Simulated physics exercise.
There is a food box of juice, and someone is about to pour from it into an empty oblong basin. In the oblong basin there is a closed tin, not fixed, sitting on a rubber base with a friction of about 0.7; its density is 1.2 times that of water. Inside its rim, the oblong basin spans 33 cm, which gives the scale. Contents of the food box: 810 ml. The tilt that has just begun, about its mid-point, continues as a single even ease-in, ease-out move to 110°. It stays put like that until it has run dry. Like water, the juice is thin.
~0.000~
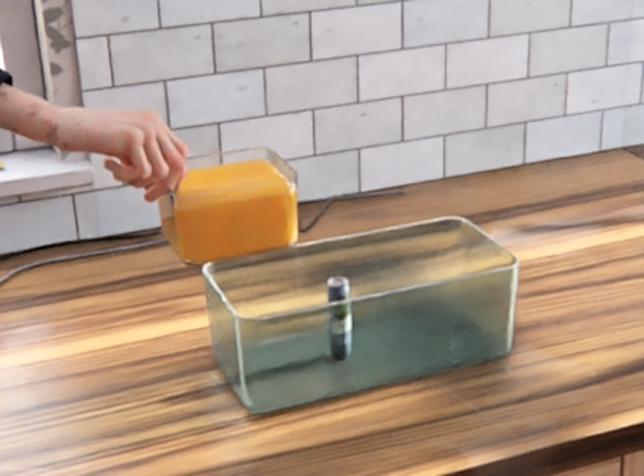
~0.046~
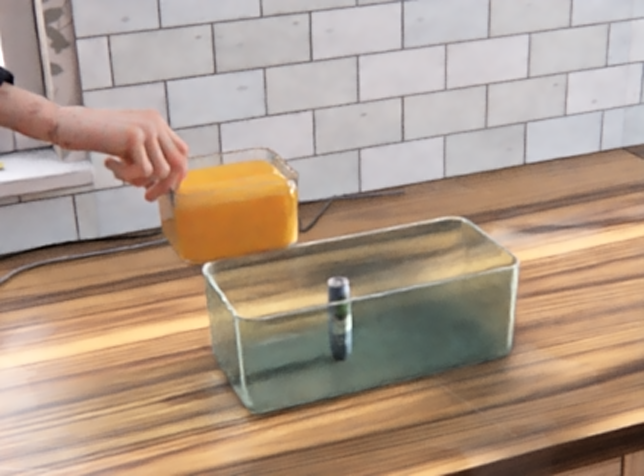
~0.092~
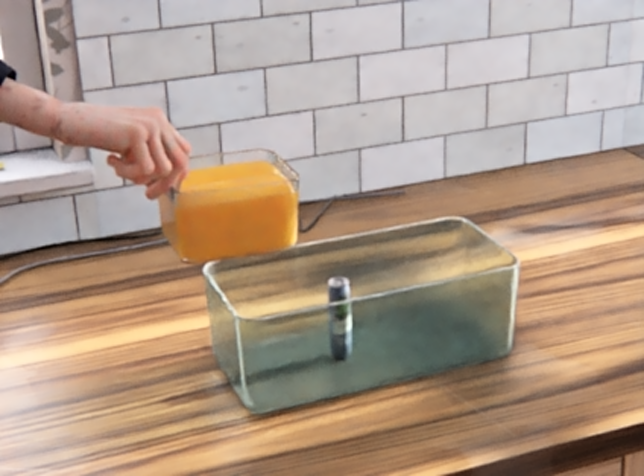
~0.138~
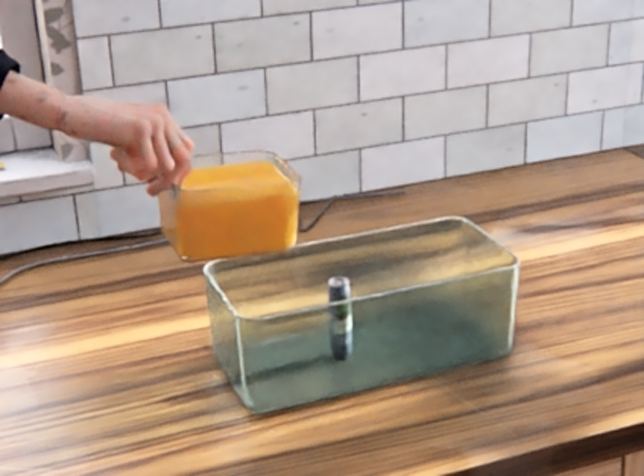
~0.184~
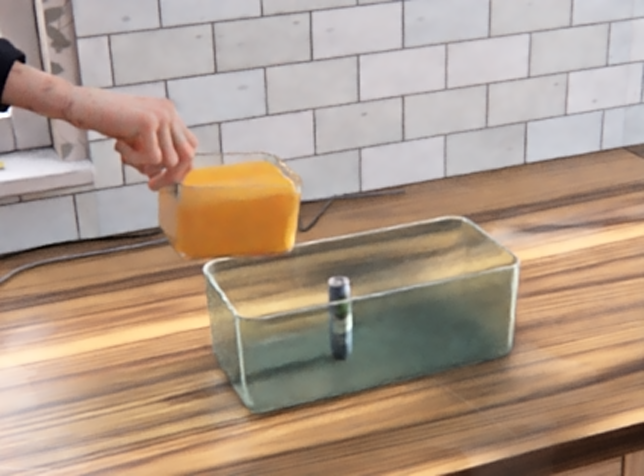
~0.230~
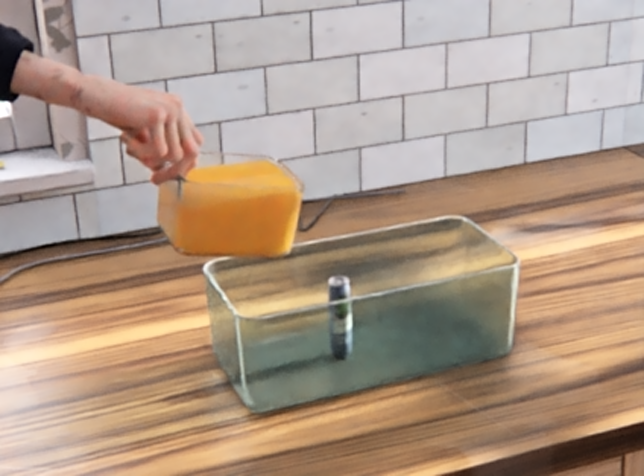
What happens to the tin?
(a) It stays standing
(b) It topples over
Answer: A.
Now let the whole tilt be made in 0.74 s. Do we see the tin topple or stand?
Outcome - the tin ends up overturned.
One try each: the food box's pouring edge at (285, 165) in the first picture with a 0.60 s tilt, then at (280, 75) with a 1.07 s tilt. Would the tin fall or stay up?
Run one: It tumbles. Run two: It does not tip.
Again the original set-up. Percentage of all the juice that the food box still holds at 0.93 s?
I'd estimate some 8 per cent.
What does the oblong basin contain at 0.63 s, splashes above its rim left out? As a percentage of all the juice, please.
About 22%.
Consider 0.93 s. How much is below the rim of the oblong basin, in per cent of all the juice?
I'd put it at roughly 88 per cent.
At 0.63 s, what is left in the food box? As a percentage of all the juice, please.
50 %.
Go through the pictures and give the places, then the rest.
The first frame shows tilt 0°; pouring edge (284, 163); surface from (165, 189) to (280, 171); the oblong basin's rim runs from (219, 293) to (491, 240); the tin's top is at (338, 285).
The second frame shows tilt 1°; pouring edge (284, 163); surface from (165, 189) to (281, 171).
The third frame shows tilt 2°; pouring edge (285, 165); surface from (167, 189) to (282, 172).
The fourth frame shows tilt 4°; pouring edge (287, 167); surface from (168, 189) to (283, 172).
The fifth frame shows tilt 8°; pouring edge (289, 170); surface from (169, 188) to (284, 172).
The sixth frame shows tilt 12°; pouring edge (290, 174); surface from (170, 188) to (286, 171).
By 0.63 s the tilt is 70° and 51 per cent is still to pour; the tin stands where it began.
By 0.93 s the tilt is 105° and 8 per cent is still to pour; the tin stands where it began.
By 1.24 s the tilt is 110° and 0 per cent is still to pour; the tin stands where it began.
By 1.57 s the tilt is 110° and 0 per cent is still to pour; the tin stands where it began.
At rest the tin stands where it began.
